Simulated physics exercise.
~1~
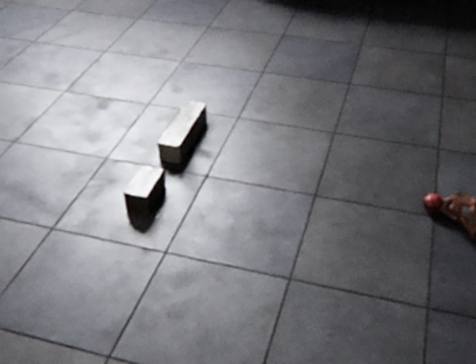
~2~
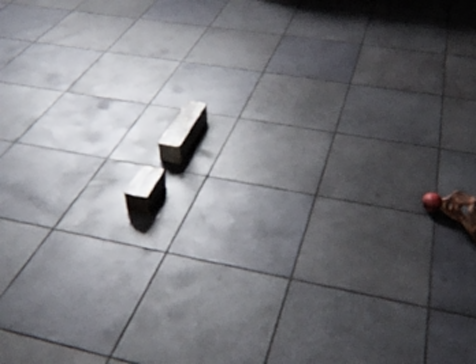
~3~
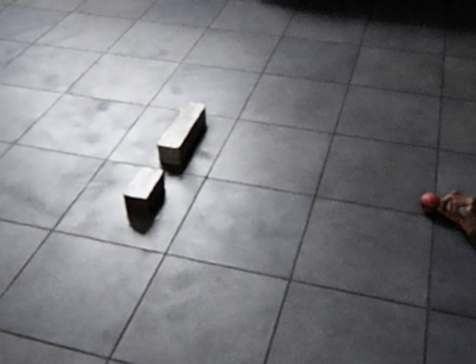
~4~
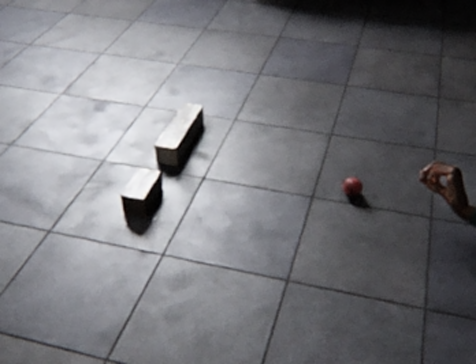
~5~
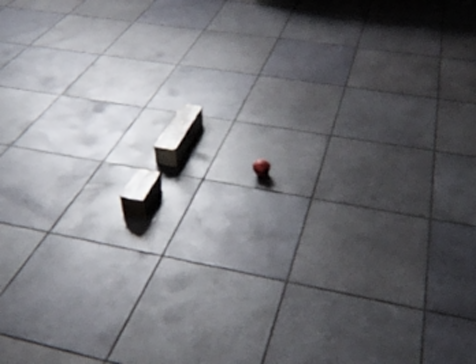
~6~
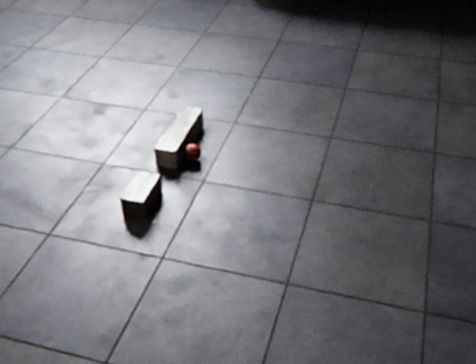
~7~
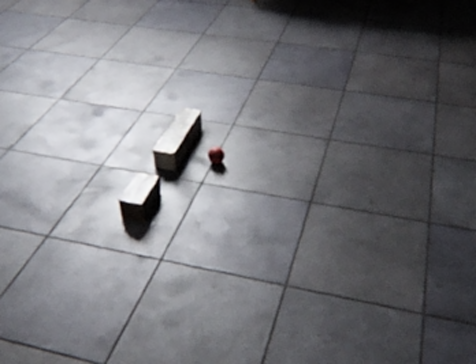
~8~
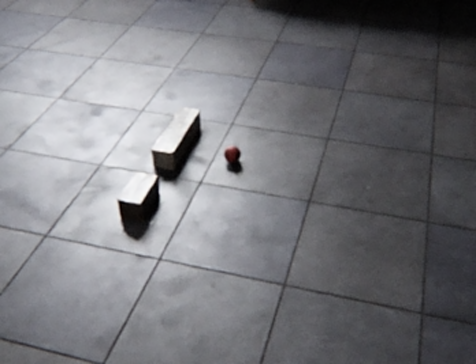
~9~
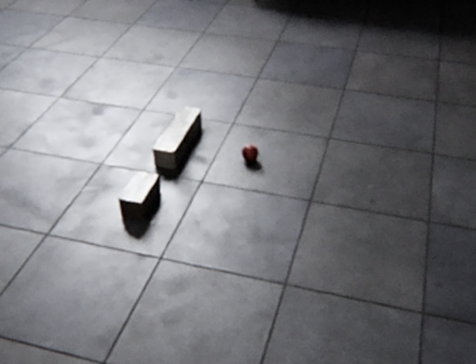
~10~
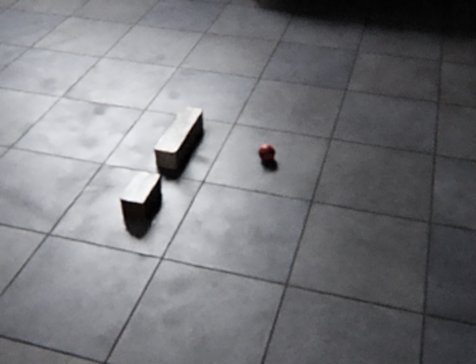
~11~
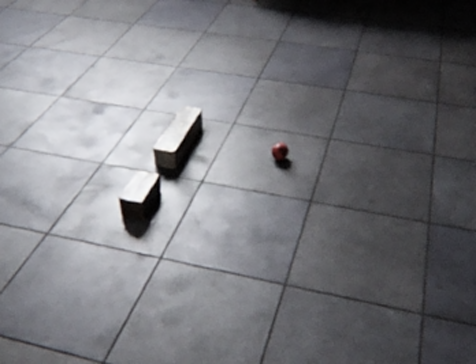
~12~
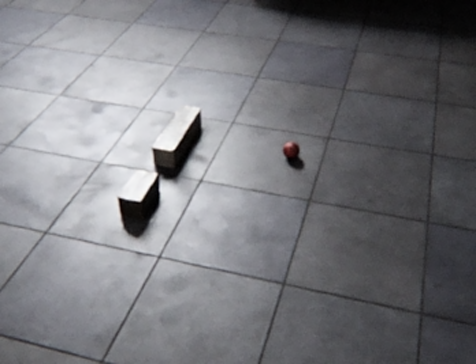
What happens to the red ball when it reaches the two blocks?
It hits the longer block instead of passing through the gap, then rolls back to the right.
